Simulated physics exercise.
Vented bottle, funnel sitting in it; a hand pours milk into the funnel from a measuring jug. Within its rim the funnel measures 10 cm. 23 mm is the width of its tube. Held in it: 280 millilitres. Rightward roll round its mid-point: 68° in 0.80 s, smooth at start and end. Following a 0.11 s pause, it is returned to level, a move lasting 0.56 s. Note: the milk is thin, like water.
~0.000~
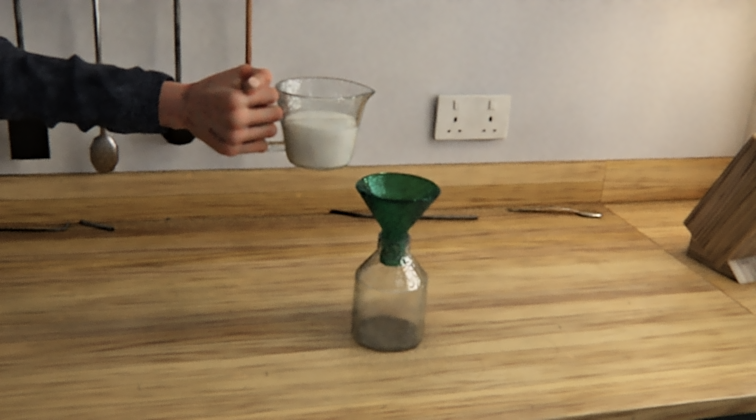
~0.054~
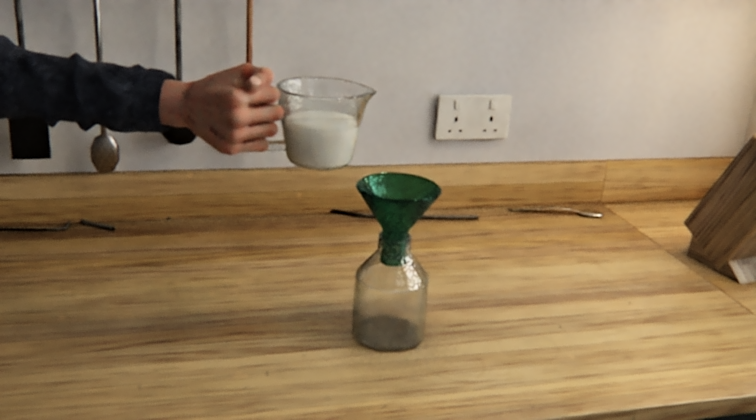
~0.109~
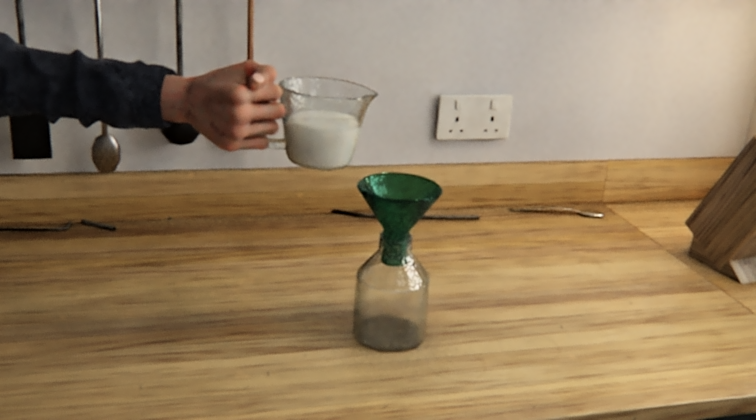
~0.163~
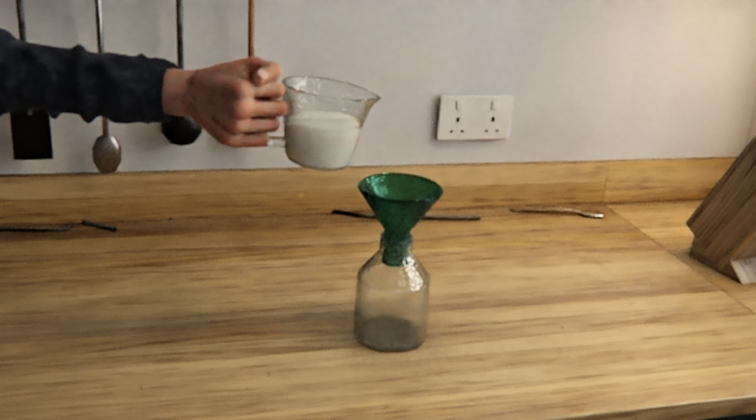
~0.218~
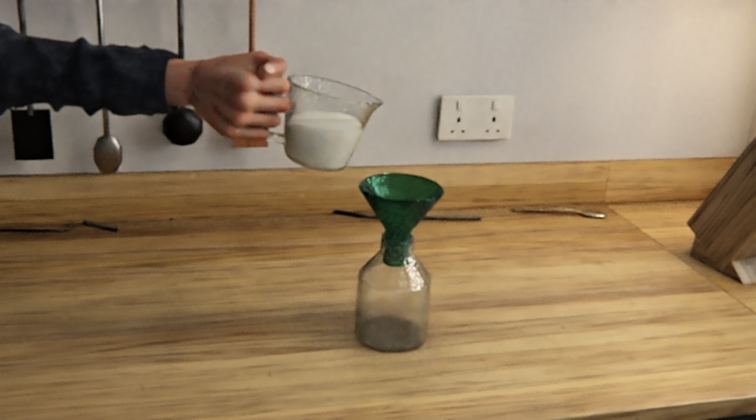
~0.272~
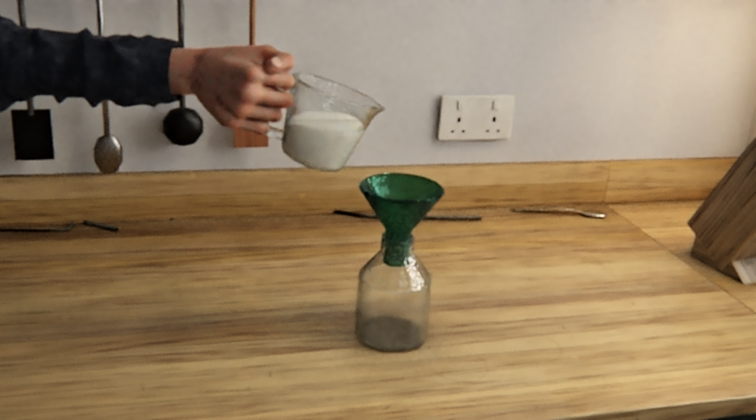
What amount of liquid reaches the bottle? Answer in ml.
I would say close to 180 ml gets there.
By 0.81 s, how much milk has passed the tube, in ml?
Estimated volume: Near 30 ml.
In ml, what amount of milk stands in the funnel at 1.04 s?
60 ml or so.
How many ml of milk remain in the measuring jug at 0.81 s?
170 ml.
By 0.58 s the tilt is 56° and 0 ml has passed the tube, 0 ml is in the funnel, 265 ml in the measuring jug and 0 ml has missed.
By 0.81 s the tilt is 68° and 30 ml has passed the tube, 45 ml is in the funnel, 170 ml in the measuring jug and 0 ml has missed.
By 1.04 s the tilt is 59° and 100 ml has passed the tube, 60 ml is in the funnel, 105 ml in the measuring jug and 0 ml has missed.
By 1.30 s the tilt is 14° and 155 ml has passed the tube, 25 ml is in the funnel, 100 ml in the measuring jug and 5 ml has missed.
At rest 180 ml has passed the tube, 0 ml is in the funnel, 100 ml in the measuring jug and 5 ml has missed.
